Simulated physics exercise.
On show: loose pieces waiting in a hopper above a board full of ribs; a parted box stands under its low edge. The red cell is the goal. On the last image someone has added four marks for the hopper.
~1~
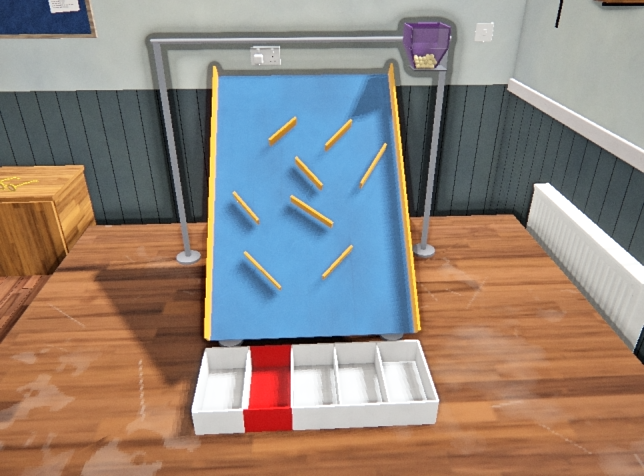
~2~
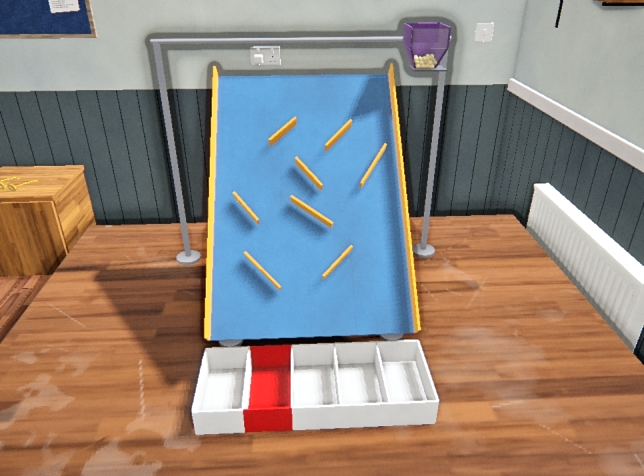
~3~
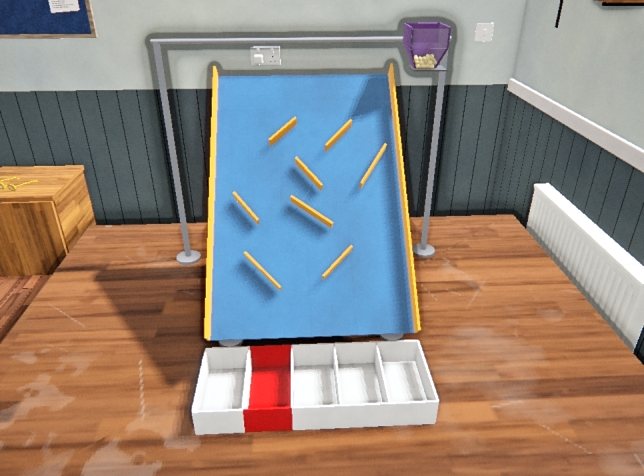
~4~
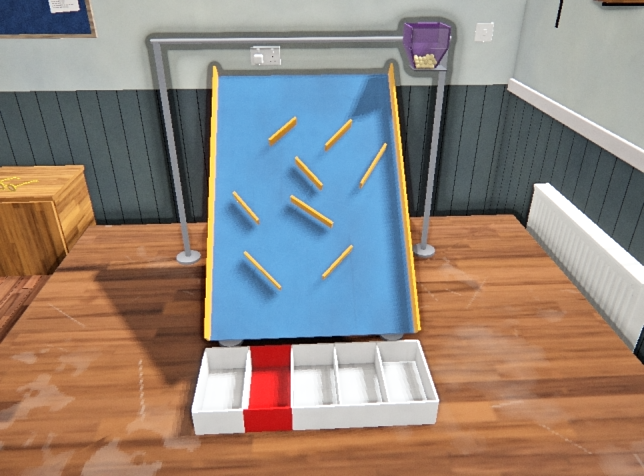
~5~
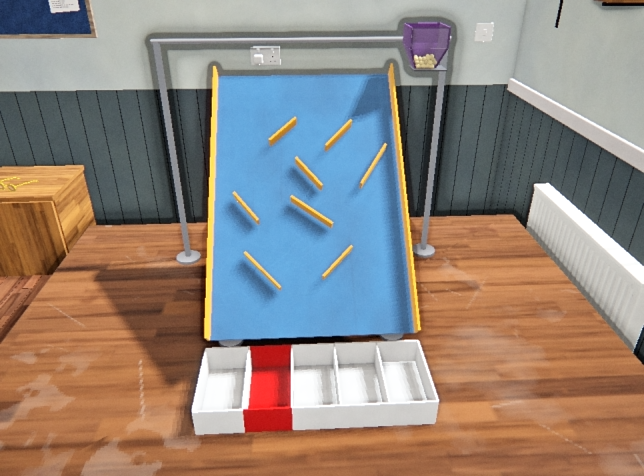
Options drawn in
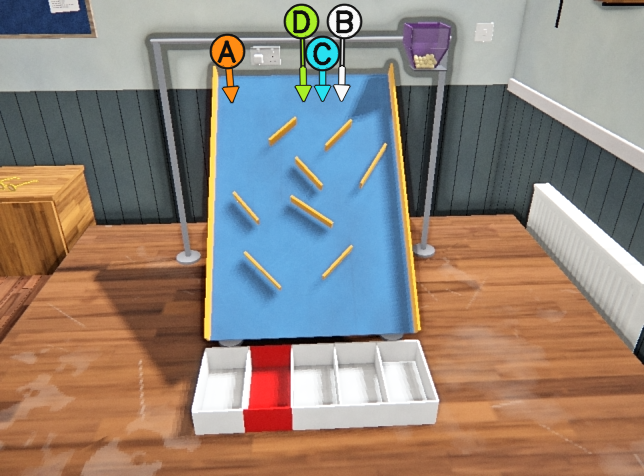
At first, a purple hopper holding small pale pieces hangs from a grey frame at the upper right of a sloping blue board with orange ribs. Below sits a white box of five compartments, the second from left red. Nothing visibly moves through to the end.
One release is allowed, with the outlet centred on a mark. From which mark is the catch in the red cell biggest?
The best mark is B.
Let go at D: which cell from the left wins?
The fifth.
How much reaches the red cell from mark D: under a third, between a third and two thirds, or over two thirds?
Mark D gives under a third.
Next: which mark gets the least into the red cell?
A it is.
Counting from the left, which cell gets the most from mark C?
It is the fifth one.
On the marked copy, mark A meets the board at (231, 96); mark B meets the board at (341, 95); mark C meets the board at (322, 95); mark D meets the board at (303, 95).
With A, none in the red cell, nearly all in other cells.
With B, about half in the red cell, about half in other cells, a stray few outside the box.
With C, about a quarter in the red cell, about two thirds in other cells, a small part outside the box.
With D, a small part in the red cell, most in other cells.
